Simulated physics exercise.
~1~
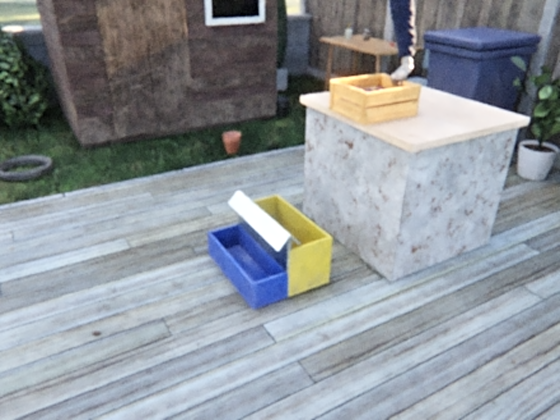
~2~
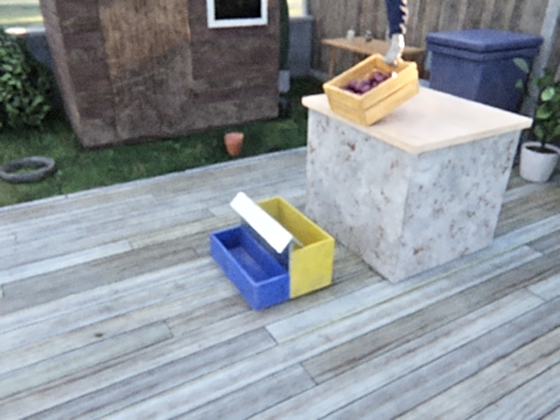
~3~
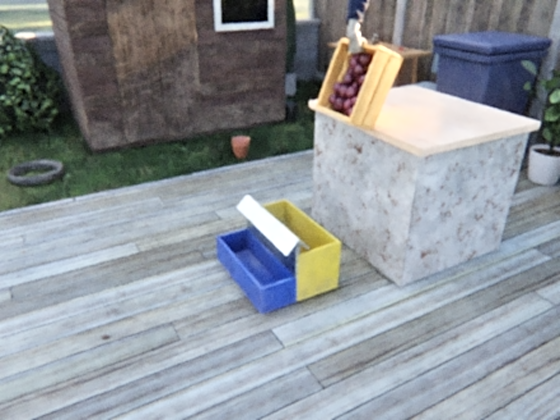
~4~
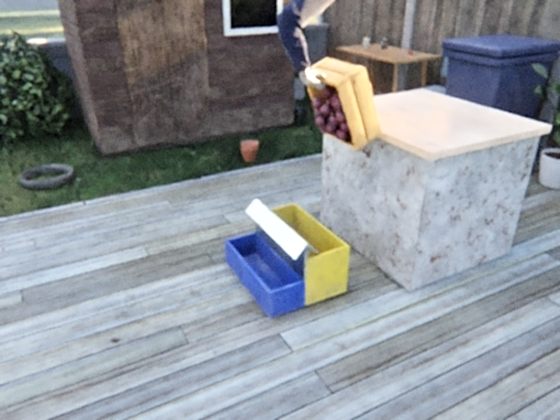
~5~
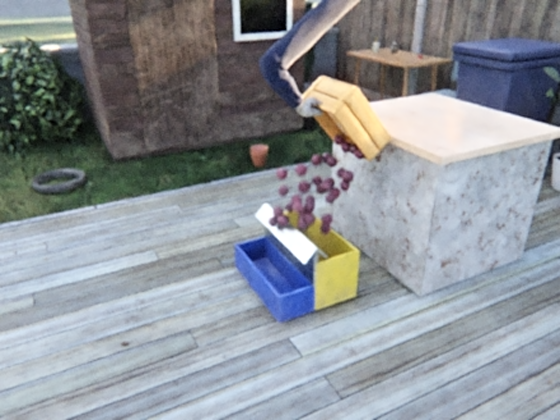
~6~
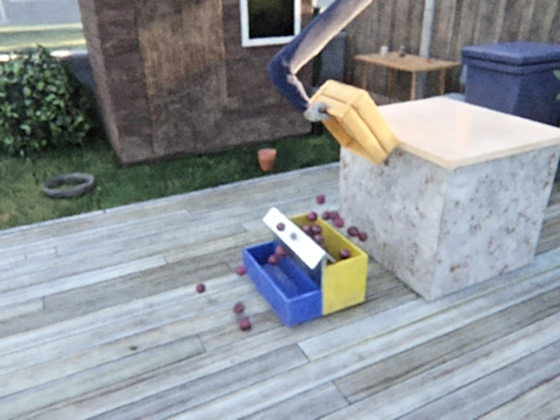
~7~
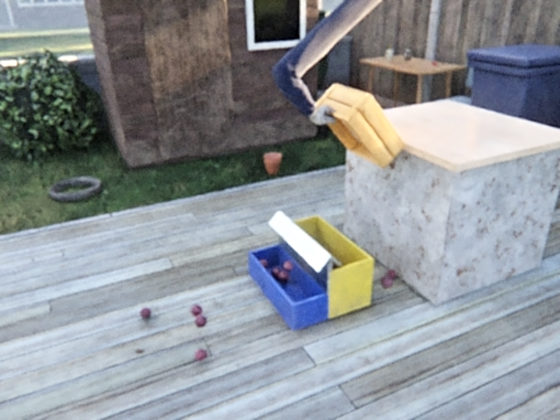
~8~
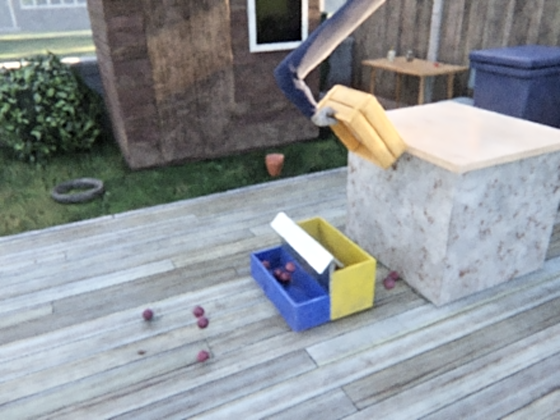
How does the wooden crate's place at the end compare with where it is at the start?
At the start the crate sits upright on top of the bench. By the end it is lower, tipped over the bench's left edge with its open side facing down toward the tubs.
The clip opens on a wooden deck, where a wooden crate of red onions sits on a speckled bench above a yellow tub and a blue tub divided by a pale ridge. A mechanical arm tips the crate leftward over the bench edge while the view drifts slightly left. As it tilts further, the onions pour out in a stream, many dropping into the yellow tub and some bouncing off the ridge. The crate stops, mouth down, as strays roll across the deck. At the end, a few onions lie in the blue tub, four rest beyond it, and others sit near the bench's base.
